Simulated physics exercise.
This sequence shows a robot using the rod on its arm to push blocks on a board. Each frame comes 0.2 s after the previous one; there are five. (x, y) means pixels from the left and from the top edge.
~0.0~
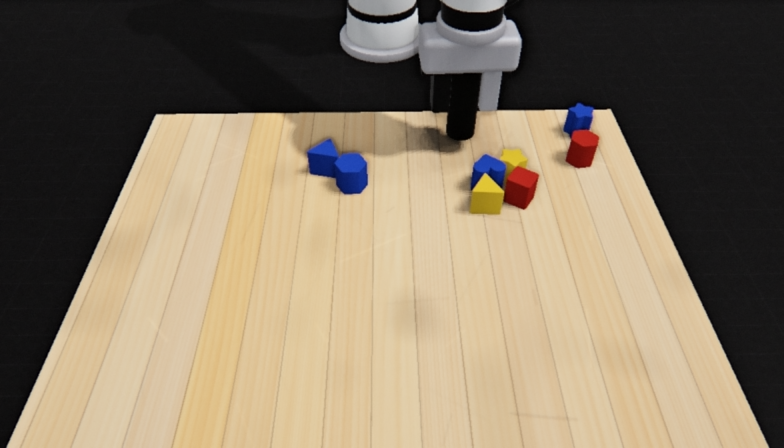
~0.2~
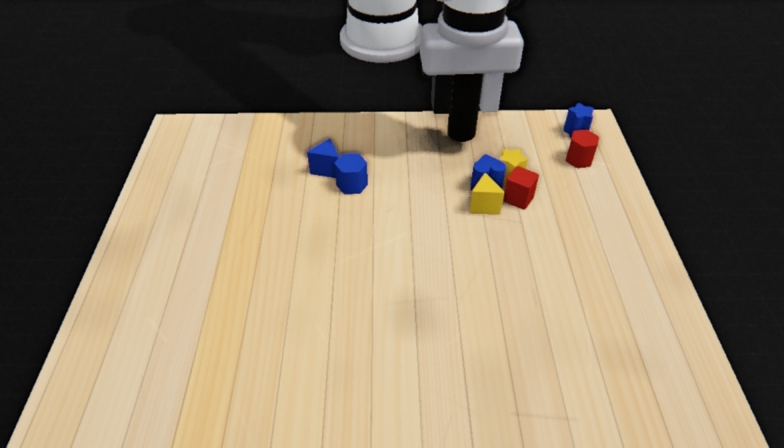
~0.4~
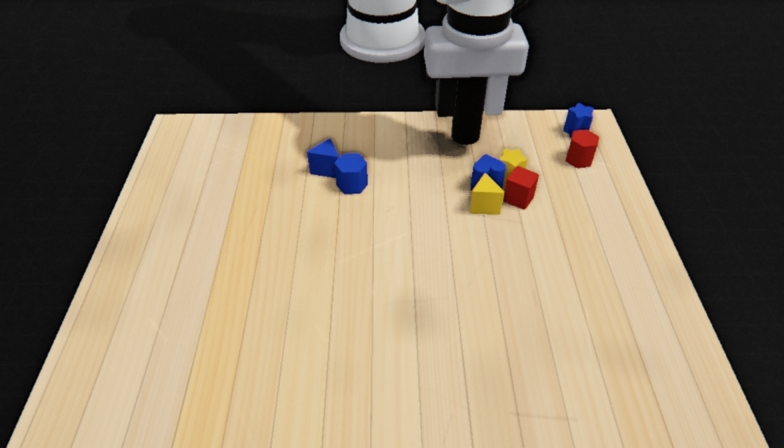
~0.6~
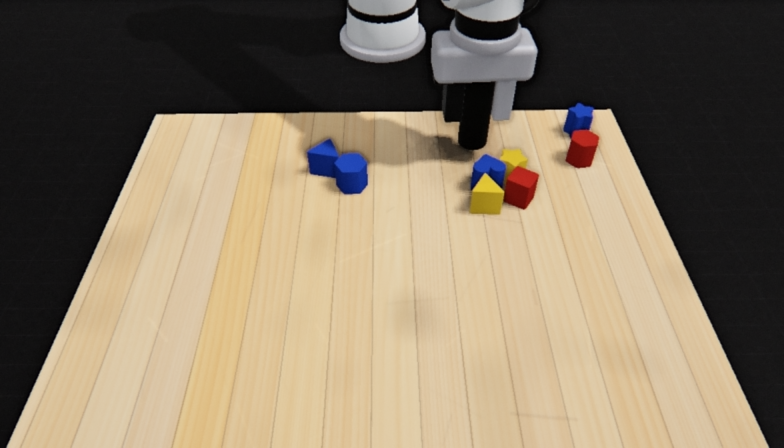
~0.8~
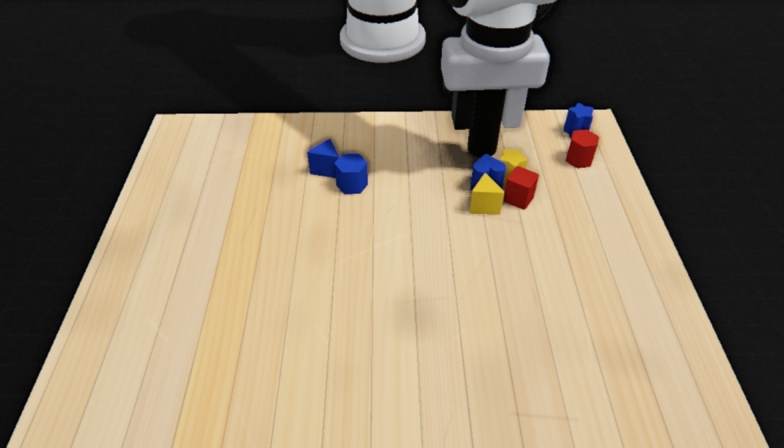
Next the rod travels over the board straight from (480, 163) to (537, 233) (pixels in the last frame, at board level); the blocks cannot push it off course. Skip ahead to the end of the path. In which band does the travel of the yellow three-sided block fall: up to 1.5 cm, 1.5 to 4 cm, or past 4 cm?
Ends 1.5 to 4 cm away.
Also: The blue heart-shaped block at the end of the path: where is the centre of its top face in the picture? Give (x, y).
When the path ends, it will be at (495, 193).
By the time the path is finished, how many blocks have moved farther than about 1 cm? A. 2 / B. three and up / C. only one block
Choice B: Three and up.
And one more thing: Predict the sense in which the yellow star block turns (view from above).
Its rotation is counterclockwise.
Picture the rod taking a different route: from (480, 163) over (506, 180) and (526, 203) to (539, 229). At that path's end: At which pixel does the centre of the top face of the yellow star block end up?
My best guess is (557, 177).
On the path given first. One third of the way, rod at (500, 171); yellow three-sided block at (485, 196), turned 25° anticlockwise; blue heart-shaped block at (489, 179), turned 55° clockwise; yellow star block at (528, 162), turned 20° anticlockwise; red square piece at (532, 181), turned 40° clockwise.
Two thirds of the way, rod at (519, 194); yellow three-sided block at (474, 205), turned 20° anticlockwise; blue heart-shaped block at (495, 193); yellow star block at (533, 165), turned 55° anticlockwise; red square piece at (552, 191).
At the end, rod at (540, 219); yellow three-sided block at (474, 205), turned 20° anticlockwise; blue heart-shaped block at (495, 193), turned 135° clockwise; yellow star block at (533, 165), turned 55° anticlockwise; red square piece at (566, 199), turned 60° anticlockwise.
